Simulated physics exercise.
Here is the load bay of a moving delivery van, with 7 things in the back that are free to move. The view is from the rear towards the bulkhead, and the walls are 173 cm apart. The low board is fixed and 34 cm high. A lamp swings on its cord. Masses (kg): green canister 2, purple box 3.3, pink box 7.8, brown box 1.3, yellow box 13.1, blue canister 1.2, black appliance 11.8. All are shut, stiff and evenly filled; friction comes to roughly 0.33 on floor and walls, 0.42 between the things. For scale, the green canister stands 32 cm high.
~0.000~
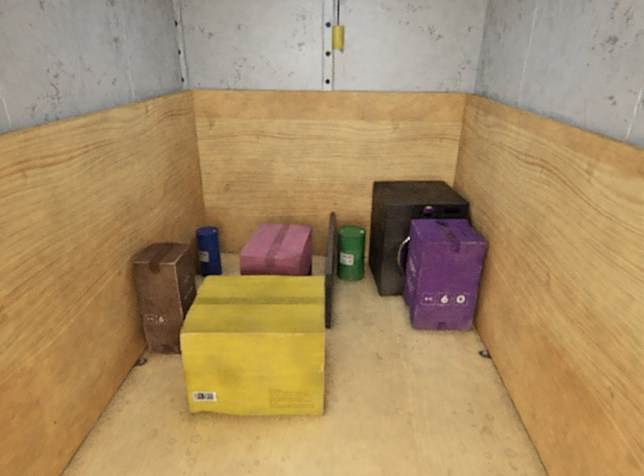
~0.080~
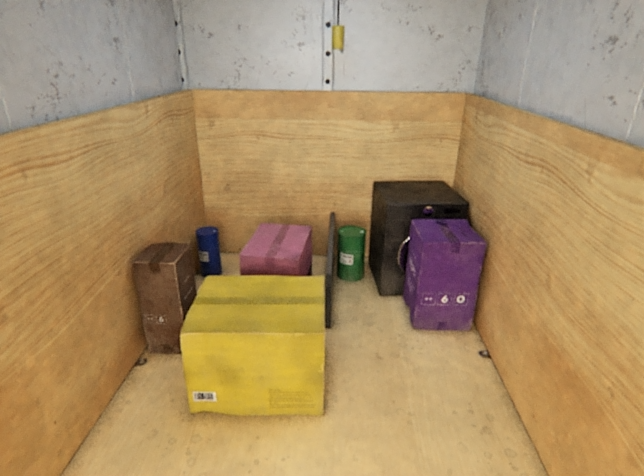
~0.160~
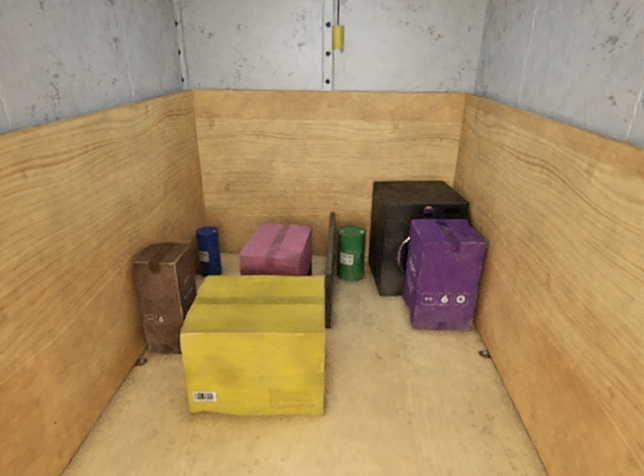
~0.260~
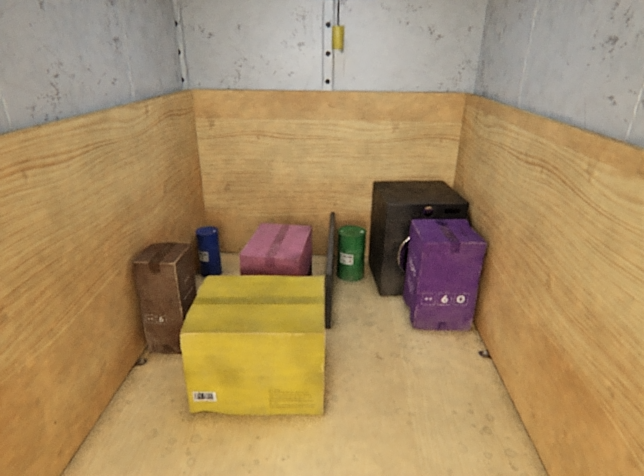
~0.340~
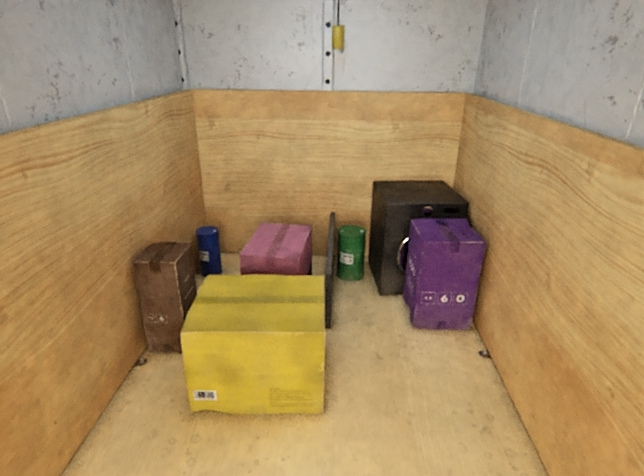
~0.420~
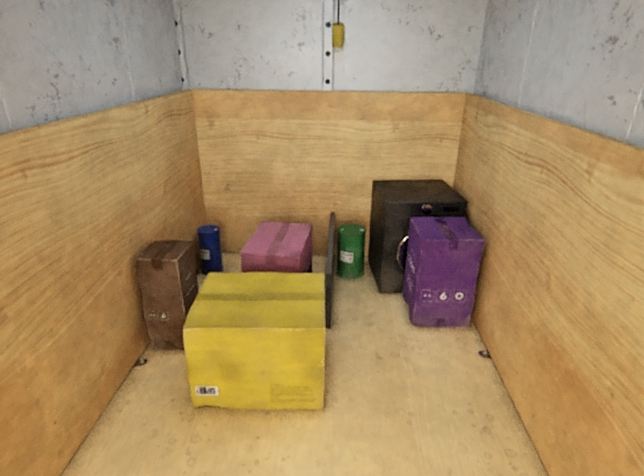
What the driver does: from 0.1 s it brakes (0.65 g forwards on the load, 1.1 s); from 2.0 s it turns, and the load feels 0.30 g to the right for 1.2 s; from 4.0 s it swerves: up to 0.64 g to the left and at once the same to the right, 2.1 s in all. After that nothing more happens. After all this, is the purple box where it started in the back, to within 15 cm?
The purple box keeps its place.
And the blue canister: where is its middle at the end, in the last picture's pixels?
At about (257, 238).
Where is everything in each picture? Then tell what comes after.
The first picture shows smooth; purple box (440, 274); green canister (351, 254).
The second picture shows smooth; brown box (170, 299); yellow box (262, 341).
The third picture shows push 0.16 g forwards; blue canister (209, 252); black appliance (413, 236).
The fourth picture shows push 0.42 g forwards; green canister (351, 254); pink box (279, 269).
The fifth picture shows push 0.62 g forwards; brown box (170, 298); yellow box (262, 340).
The sixth picture shows push 0.65 g forwards; purple box (439, 271) moved 3 cm; blue canister (211, 250) moved 3 cm.
After 0.72 s, push 0.65 g forwards; purple box moved 12 cm near (433, 264); brown box moved 29 cm; pink box moved 30 cm.
After 4.72 s, push 0.40 g left; purple box moved 19 cm near (408, 265); yellow box moved 64 cm; brown box moved 79 cm.
After 5.82 s, push 0.34 g right; purple box moved 20 cm near (404, 268); brown box moved 81 cm; yellow box moved 62 cm.
In the end (6.7 s), not toppled but over 15 cm from the start, green canister, pink box, brown box, yellow box and blue canister; the other 2 under 15 cm from the start. In the last view, purple box near (443, 270).
